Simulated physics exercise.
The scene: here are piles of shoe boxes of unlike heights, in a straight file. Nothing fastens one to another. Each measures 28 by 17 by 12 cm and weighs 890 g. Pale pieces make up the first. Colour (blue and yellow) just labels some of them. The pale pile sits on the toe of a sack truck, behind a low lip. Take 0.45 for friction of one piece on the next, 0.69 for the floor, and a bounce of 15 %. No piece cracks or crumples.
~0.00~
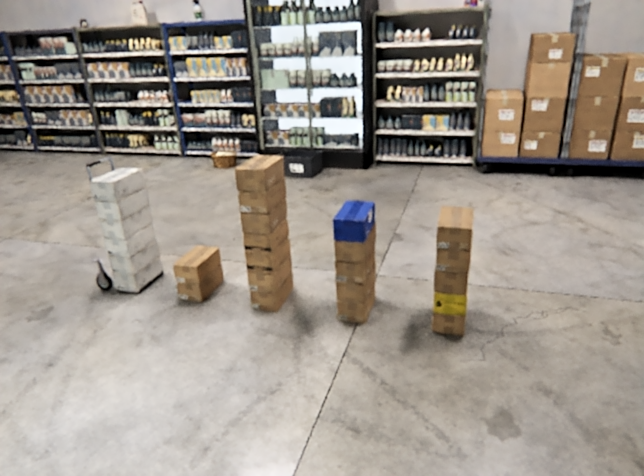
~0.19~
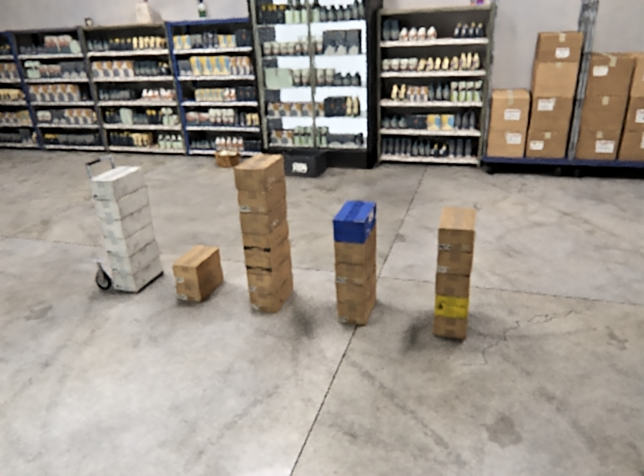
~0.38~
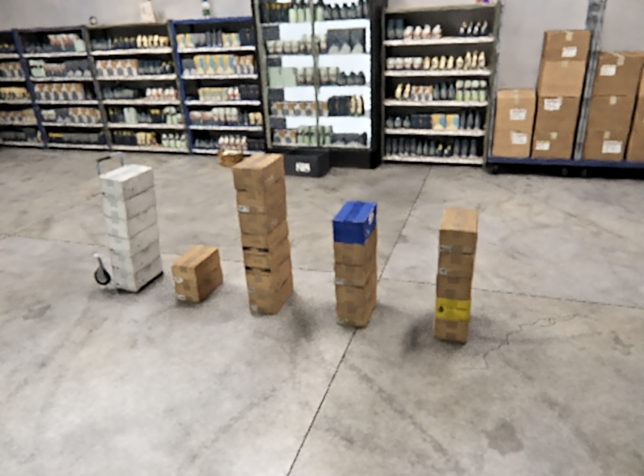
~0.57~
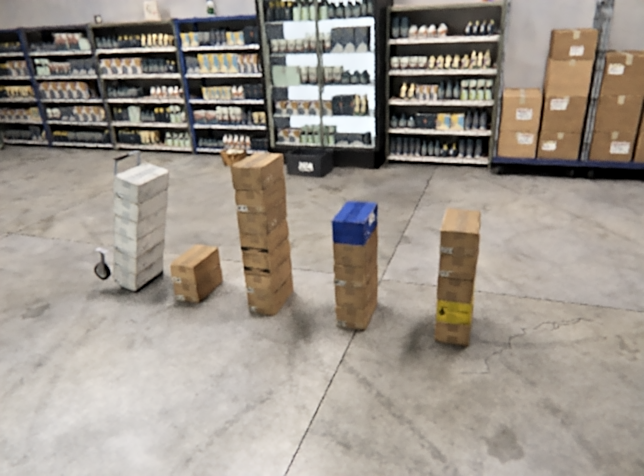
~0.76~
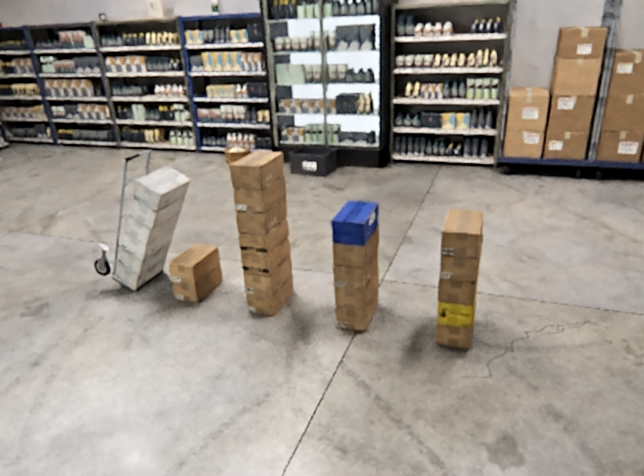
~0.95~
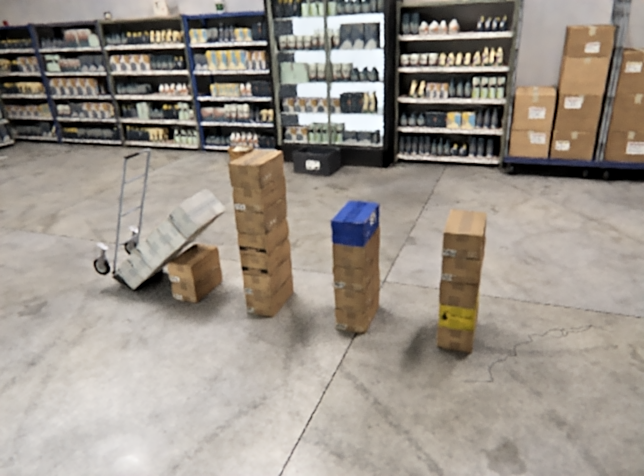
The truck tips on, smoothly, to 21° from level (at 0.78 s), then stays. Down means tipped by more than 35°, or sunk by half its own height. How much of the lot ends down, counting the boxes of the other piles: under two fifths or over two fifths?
Ending down: Less than two fifths.
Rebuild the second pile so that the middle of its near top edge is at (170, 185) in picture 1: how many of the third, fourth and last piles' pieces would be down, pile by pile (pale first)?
Then third 7, fourth 4, last 4.
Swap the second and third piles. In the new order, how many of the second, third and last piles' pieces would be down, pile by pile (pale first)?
In that case second 7, third 0, last 4.
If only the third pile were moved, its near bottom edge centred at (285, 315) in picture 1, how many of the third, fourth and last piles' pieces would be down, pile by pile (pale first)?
In that case third 0, fourth 0, last 0.
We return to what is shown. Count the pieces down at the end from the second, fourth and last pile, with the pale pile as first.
By pile: Second 0, fourth 0, last 0.
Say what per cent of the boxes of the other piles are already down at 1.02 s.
By then 0 per cent.
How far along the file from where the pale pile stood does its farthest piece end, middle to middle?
About 80 cm.
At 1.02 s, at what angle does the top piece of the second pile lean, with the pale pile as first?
About 0°.
After 1.02 s, 6 of the pale pile down; none of the 19 other boxes down, 1 disturbed.
In the end (1.8 s), 6 of the pale pile down; none of the 19 other boxes down, 5 disturbed; yellow box unmoved; blue box unmoved. That is 0 per cent. From the last view, middles, yellow box near (460, 303), blue box near (356, 223).
